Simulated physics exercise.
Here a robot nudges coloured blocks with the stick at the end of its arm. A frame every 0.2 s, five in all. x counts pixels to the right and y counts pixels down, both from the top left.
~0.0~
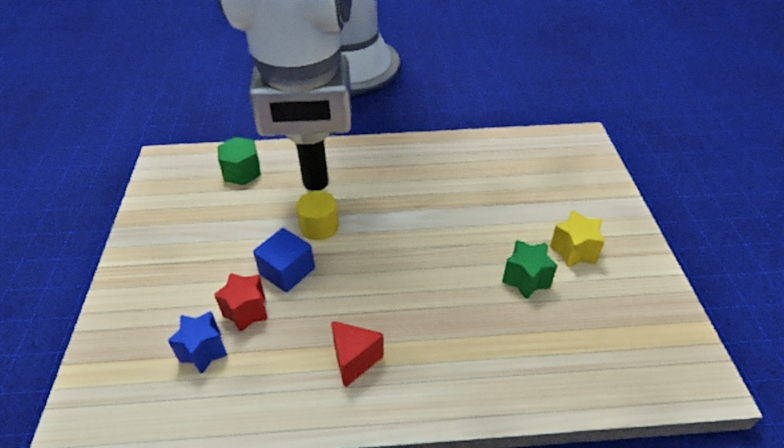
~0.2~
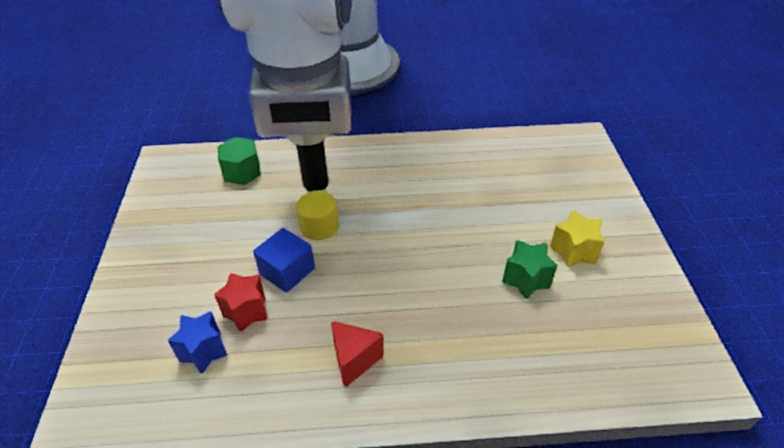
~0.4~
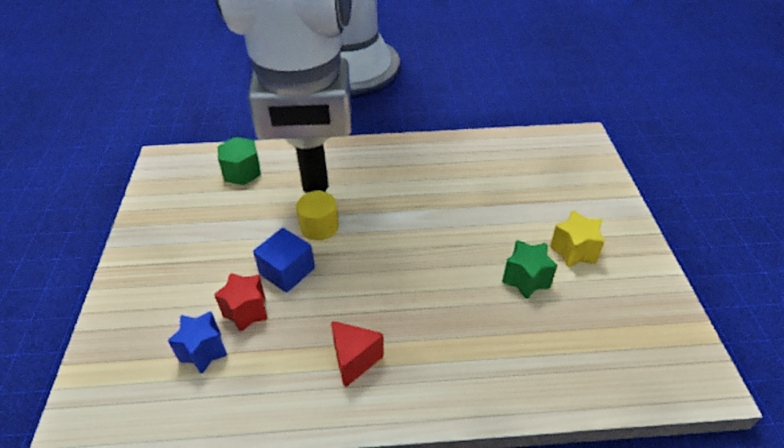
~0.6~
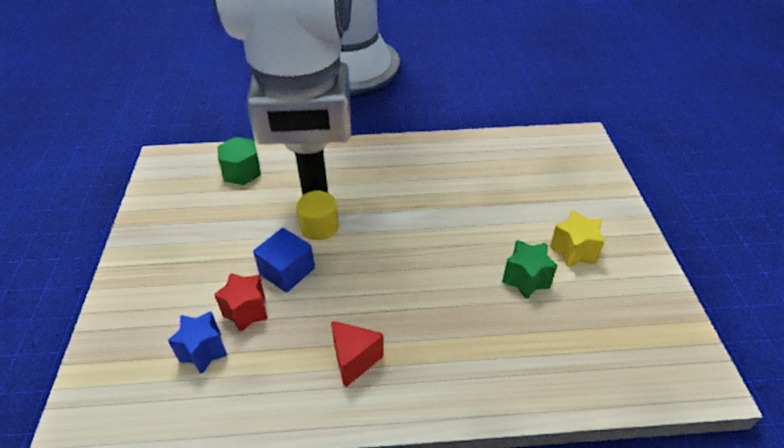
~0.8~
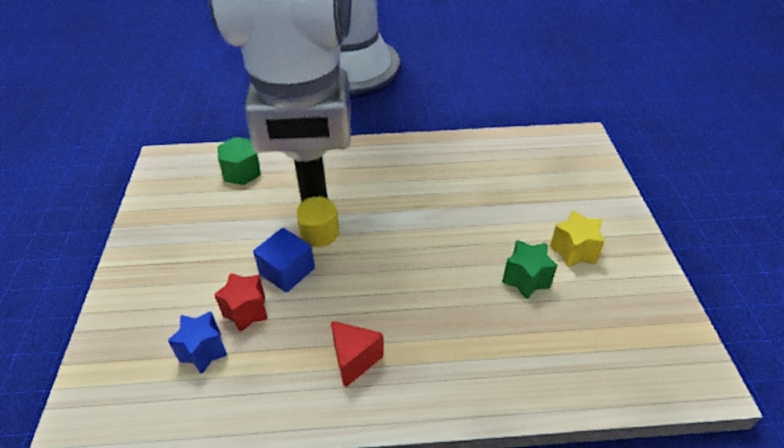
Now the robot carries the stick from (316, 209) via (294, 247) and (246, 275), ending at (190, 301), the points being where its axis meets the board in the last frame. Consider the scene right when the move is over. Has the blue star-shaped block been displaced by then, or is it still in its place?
The answer is that it remains undisturbed.
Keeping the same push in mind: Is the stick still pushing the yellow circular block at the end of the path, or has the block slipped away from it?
When the path is over, you would find the yellow circular block off to the side or behind the stick.
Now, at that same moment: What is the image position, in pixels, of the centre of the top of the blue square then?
It should be at about (264, 276).
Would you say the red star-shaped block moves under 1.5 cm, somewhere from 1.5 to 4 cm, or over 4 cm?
Its displacement is between 1.5 and 4 cm.
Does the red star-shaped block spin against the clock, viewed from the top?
No, I don't think so.
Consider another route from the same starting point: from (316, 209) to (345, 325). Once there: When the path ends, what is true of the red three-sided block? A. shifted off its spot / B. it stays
I choose A.
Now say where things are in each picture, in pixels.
The first frame shows lower end of the stick (316, 183), tops of blocks, blue star-shaped block (194, 330), red star-shaped block (239, 289), blue square (282, 248), yellow circular block (316, 204).
The second frame shows stick (316, 184), blocks as before.
The third frame shows stick (316, 187), blocks as before.
The fourth frame shows stick (315, 192), blocks as before.
The fifth frame shows stick (314, 199), blue star-shaped block (194, 330), red star-shaped block (239, 289), blue square (282, 248), yellow circular block (316, 210).
On the path given first. One third of the way, stick (291, 236); blue square (278, 257); yellow circular block (321, 235).
Two thirds of the way, stick (242, 265); red star-shaped block (232, 308), turned 40° clockwise; blue square (264, 276), turned 60° anticlockwise; yellow circular block (321, 235).
At the end, stick (185, 291); blue star-shaped block not moved; red star-shaped block (232, 308), turned 40° clockwise; blue square (264, 276), turned 60° anticlockwise; yellow circular block (321, 235).
